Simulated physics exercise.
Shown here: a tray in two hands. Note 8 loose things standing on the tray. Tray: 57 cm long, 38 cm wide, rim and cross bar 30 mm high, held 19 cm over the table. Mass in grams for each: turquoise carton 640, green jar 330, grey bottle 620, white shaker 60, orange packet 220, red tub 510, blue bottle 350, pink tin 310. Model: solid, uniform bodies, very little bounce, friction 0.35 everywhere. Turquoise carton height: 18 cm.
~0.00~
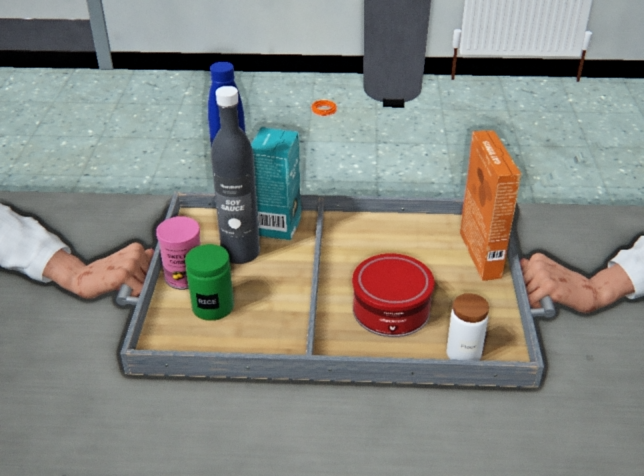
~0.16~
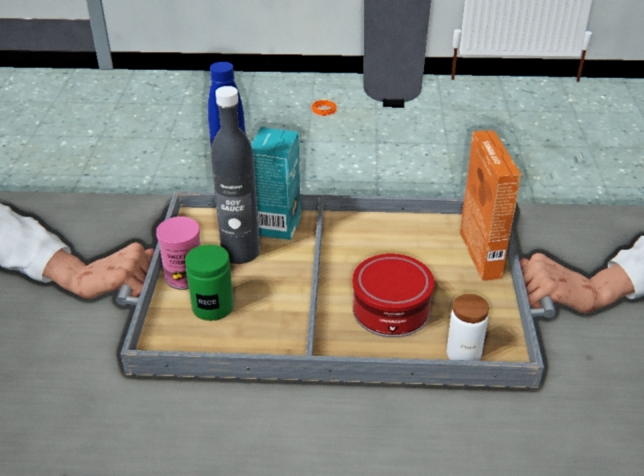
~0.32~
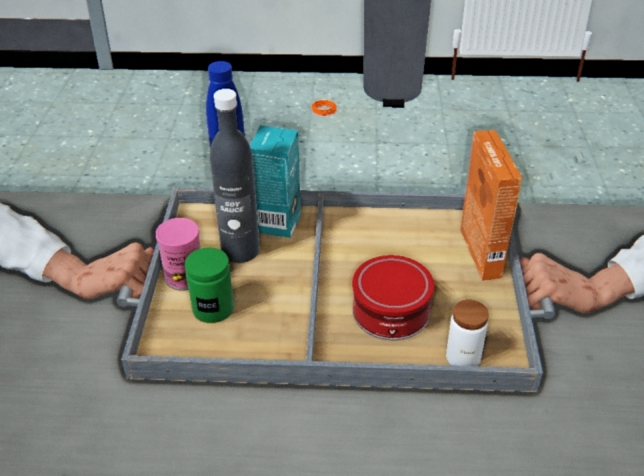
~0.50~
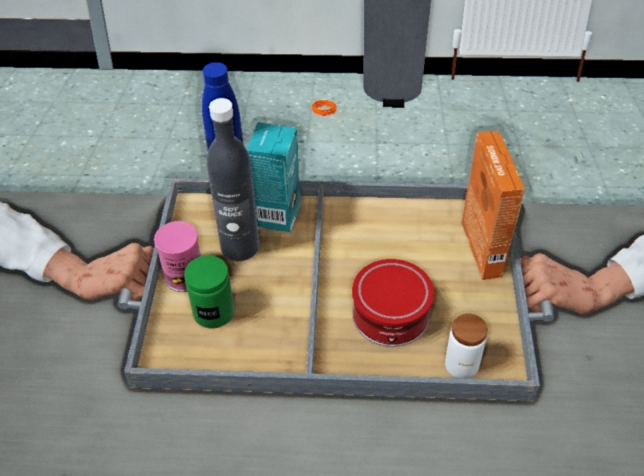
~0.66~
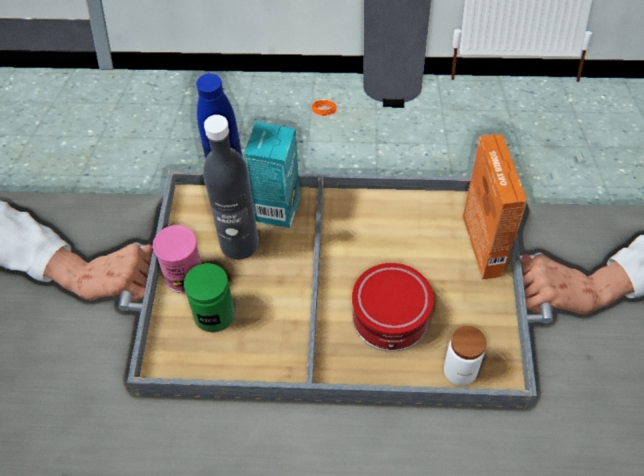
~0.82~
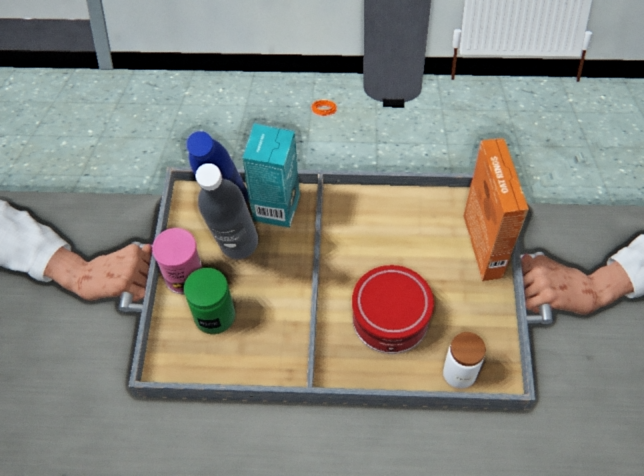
At the start, two hands hold a level wooden tray carrying eight containers, including bottles, jars and cartons. The hands then steadily tilt the tray, its near edge dipping toward the viewer, while the items keep their places, and lastly the grey and blue bottles lean forward more than the rest.
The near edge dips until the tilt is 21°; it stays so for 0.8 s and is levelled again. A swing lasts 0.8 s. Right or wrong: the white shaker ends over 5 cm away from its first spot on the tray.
Wrong.
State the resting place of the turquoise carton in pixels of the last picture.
End point: Approx. (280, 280).
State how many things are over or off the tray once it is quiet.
2.
By 1.02 s, tray tilted 21°, near edge down; grey bottle rocked 62° off its seat; blue bottle rocked 61° off its seat; green jar 6 cm from its spot.
By 1.32 s, tray tilted 21°, near edge down; white shaker 2 cm from its spot near (464, 372); grey bottle on its side; blue bottle on its side.
By 1.72 s, tray tilted 21°, near edge down; grey bottle now off the tray; white shaker 2 cm from its spot near (464, 372); blue bottle on its side.
When it is over (3.0 s), off the tray, grey bottle; lying over on the tray, blue bottle; not toppled but over 5 cm from the start, turquoise carton, green jar, orange packet, red tub and pink tin; the last one within 5 cm of the start. In the last view, white shaker near (469, 338).
